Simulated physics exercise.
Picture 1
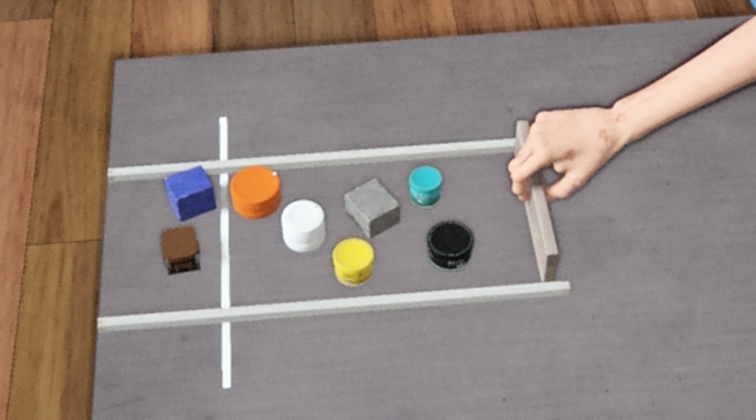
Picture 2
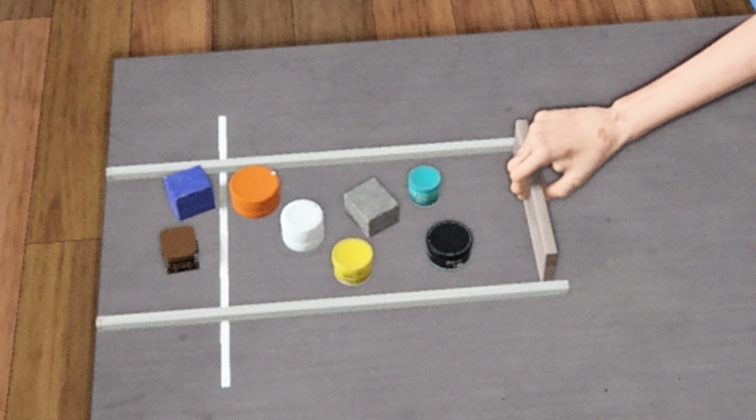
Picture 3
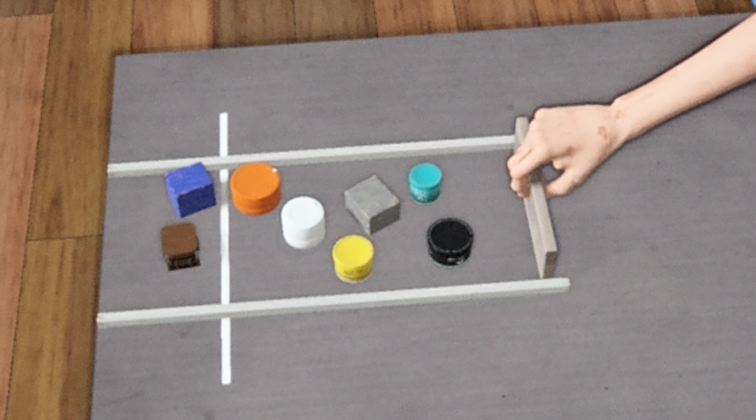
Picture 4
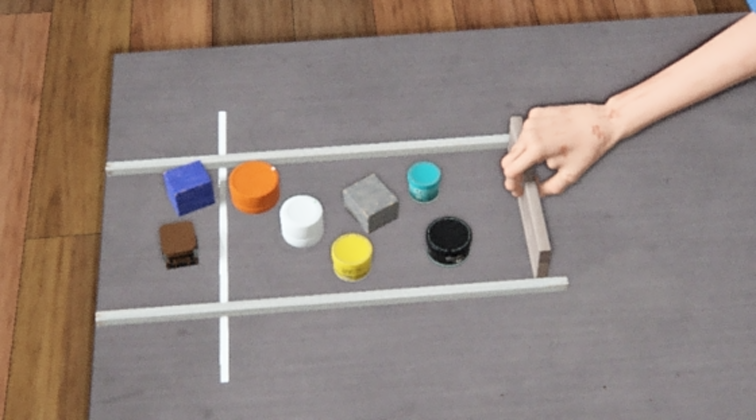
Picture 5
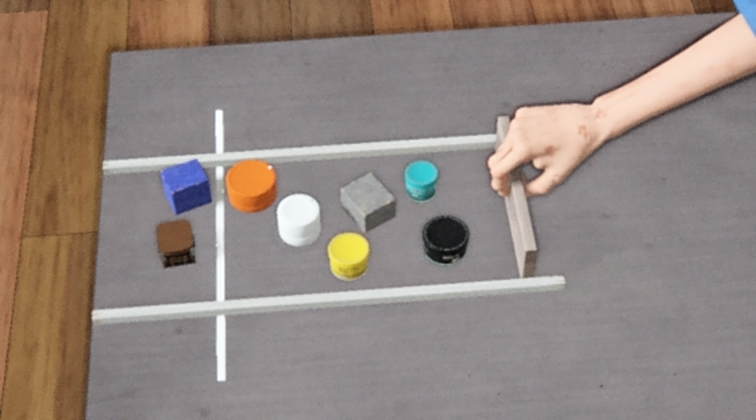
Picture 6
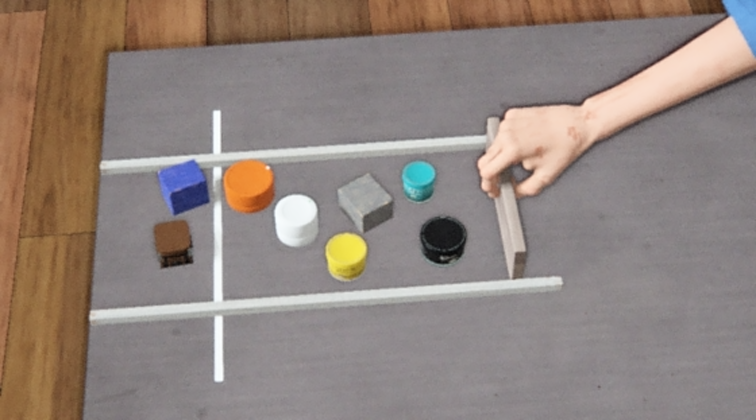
The clip shows a hand holding a board upright behind eight small objects scattered between two rails on a grey surface; the hand then slides the board a short way left, while the objects stay essentially in place.
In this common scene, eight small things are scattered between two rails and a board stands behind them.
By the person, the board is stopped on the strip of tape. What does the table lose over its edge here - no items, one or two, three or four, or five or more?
The number going over the end will be nothing at all.
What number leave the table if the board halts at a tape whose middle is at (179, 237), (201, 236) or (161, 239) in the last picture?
2, 0, 2.
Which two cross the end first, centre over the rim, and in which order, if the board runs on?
First the blue block, then the brown case.
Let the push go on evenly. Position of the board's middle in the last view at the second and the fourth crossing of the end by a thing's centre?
At (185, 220) for the second, at (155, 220) for the fourth.
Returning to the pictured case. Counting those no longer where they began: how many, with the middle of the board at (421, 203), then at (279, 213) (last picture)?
By then 2, and later 7.
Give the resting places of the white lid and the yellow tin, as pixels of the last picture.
First (159, 237), then (171, 286).
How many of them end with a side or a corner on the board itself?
3 touch it.
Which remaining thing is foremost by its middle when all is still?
Blue block.
Early on, none off yet; brown case at rest near (174, 245); blue block at rest near (184, 187); orange lid at rest near (250, 187).
A while later, none off yet; brown case at rest near (174, 245); blue block at rest near (184, 187); orange lid moving near (246, 186).
Finally, the number that fall off is zero.
